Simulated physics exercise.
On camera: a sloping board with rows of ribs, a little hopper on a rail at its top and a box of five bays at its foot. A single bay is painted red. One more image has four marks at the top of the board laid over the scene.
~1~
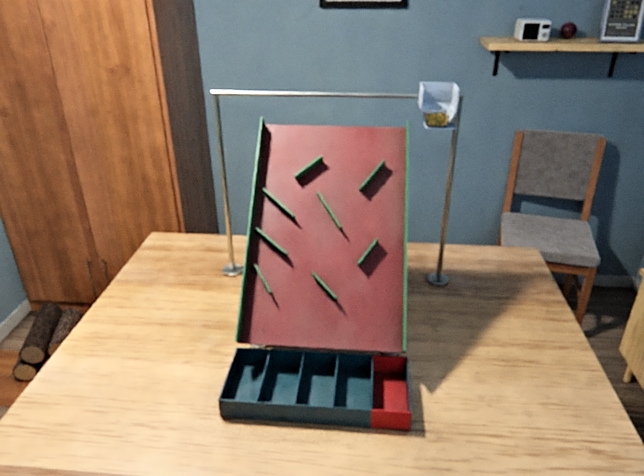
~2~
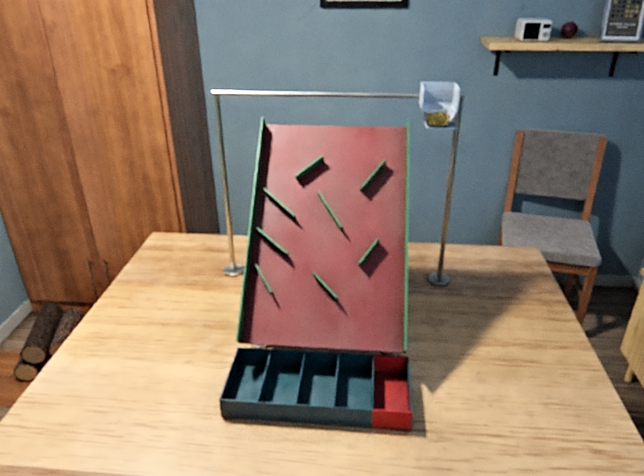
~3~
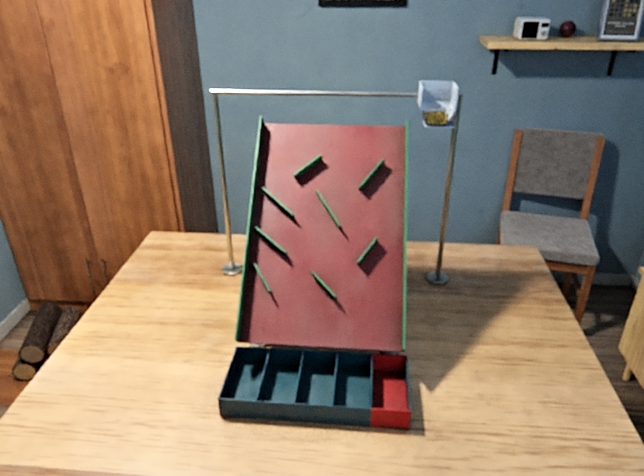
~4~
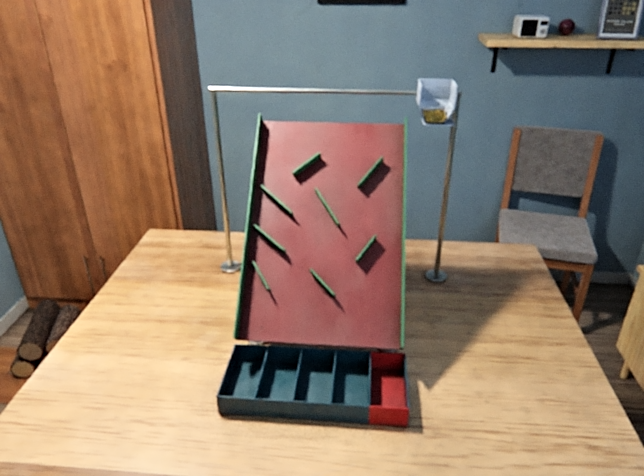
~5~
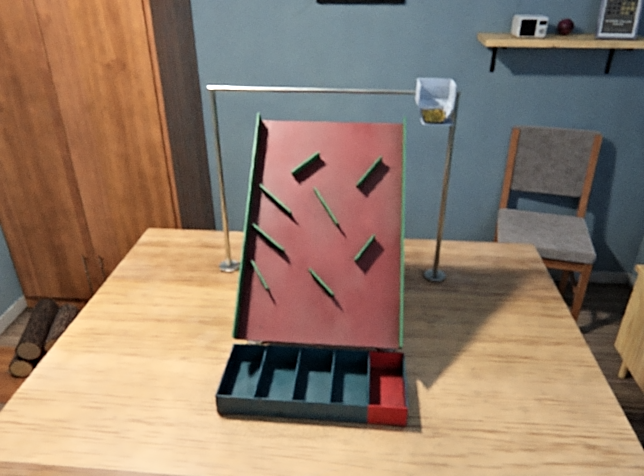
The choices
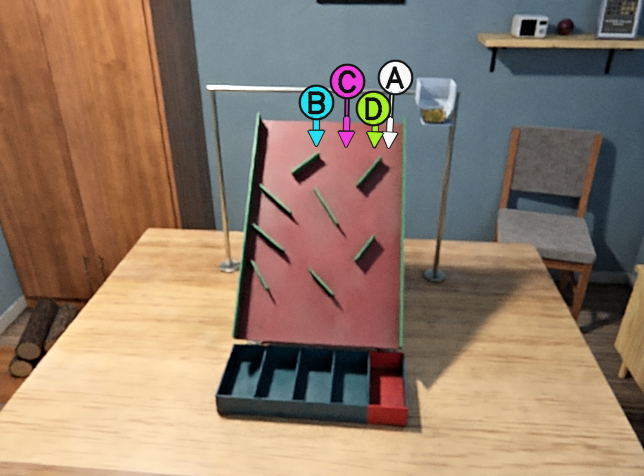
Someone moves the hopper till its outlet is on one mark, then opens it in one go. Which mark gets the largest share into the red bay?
The answer is mark A.
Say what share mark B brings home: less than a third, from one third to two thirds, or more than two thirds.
It is less than a third.
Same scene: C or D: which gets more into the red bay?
That is mark D.
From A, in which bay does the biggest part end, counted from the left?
The fifth from the left.
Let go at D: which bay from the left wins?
The fourth.
On the marked copy, mark A meets the board at (388, 142); mark B meets the board at (316, 140); mark C meets the board at (346, 141); mark D meets the board at (374, 141).
With A, about two thirds in the red bay, about a quarter in other bays, a small part outside the box.
With B, a small part in the red bay, most in other bays, a stray few outside the box.
With C, a stray few in the red bay, nearly all in other bays.
With D, about a quarter in the red bay, about two thirds in other bays, a stray few held on the board, a stray few outside the box.
